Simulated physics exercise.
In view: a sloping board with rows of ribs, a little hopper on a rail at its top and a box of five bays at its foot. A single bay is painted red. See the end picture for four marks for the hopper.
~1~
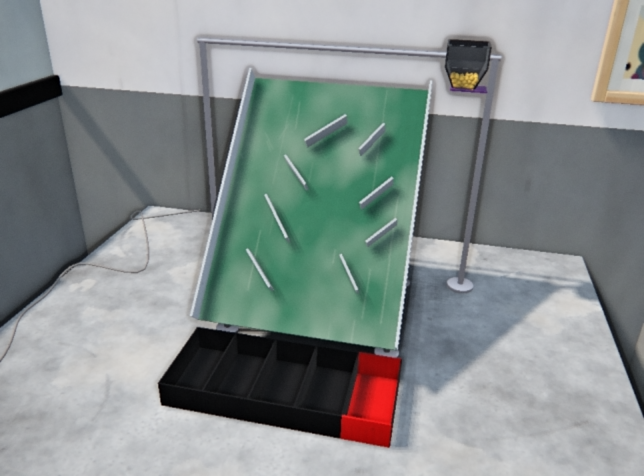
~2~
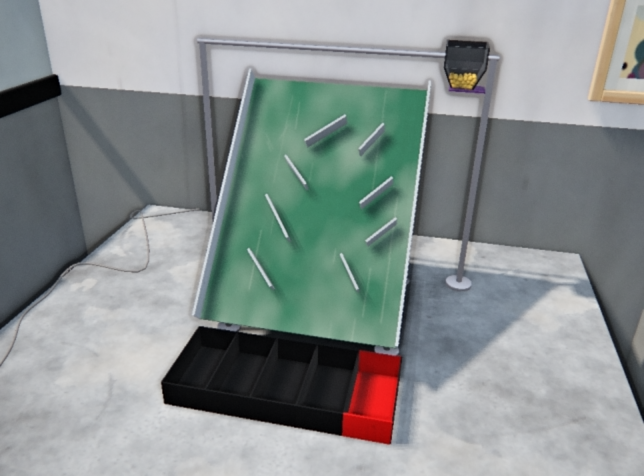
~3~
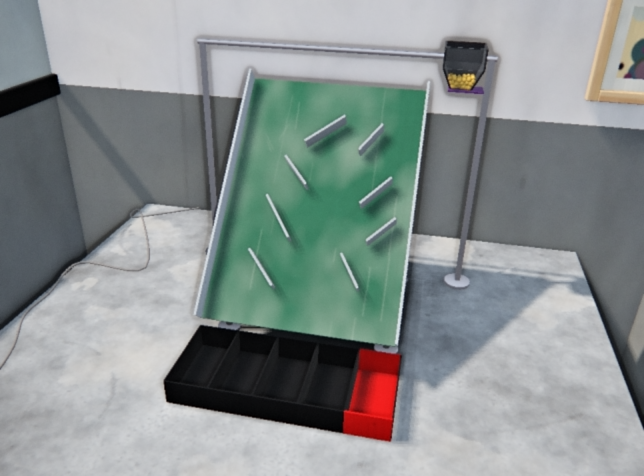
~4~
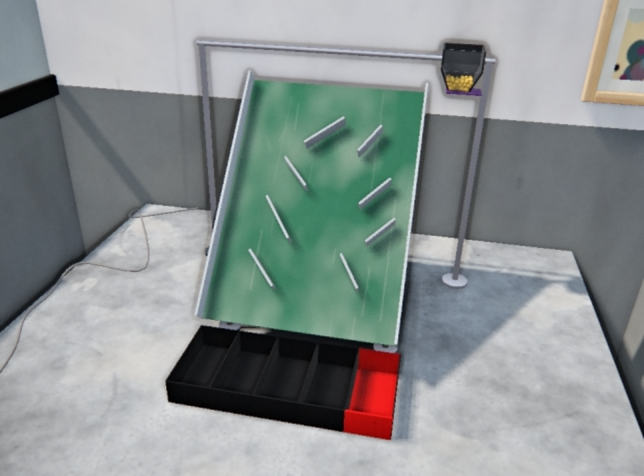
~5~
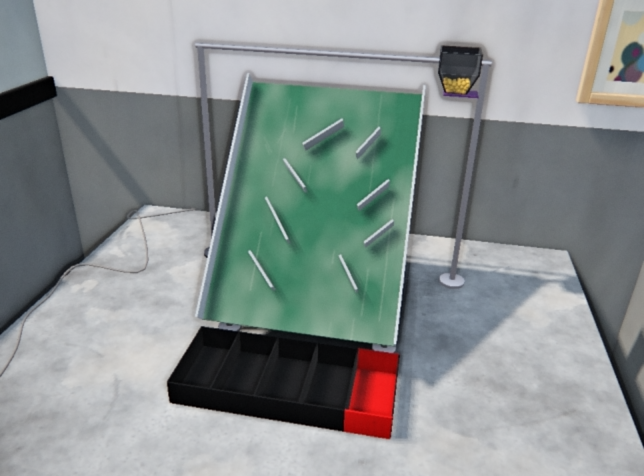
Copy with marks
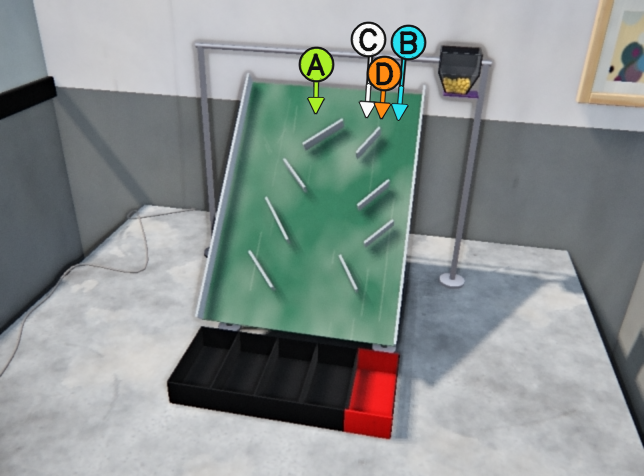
To begin with, a sloping green board with scattered ribs stands above a row of black bays with a red one at the right end, while a small hopper of yellow pieces sits at the rail's right. The view then drifts very slightly, and the hopper edges a little left along the rail.
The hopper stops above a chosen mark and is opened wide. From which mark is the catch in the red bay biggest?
Use mark B.
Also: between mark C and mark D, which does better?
D.
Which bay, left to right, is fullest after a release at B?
The fifth from the left.
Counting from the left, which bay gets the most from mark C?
The third from the left.
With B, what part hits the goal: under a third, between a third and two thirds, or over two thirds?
It is between a third and two thirds.
On the marked copy, mark A meets the board at (315, 107); mark B meets the board at (398, 114); mark C meets the board at (367, 111); mark D meets the board at (381, 112).
Choosing A, a small part in the red bay, most in other bays, a small part outside the box.
Choosing B, about half in the red bay, about a third in other bays, a small part outside the box.
Choosing C, a small part in the red bay, most in other bays, a small part outside the box.
Choosing D, about a third in the red bay, about half in other bays, a small part outside the box.
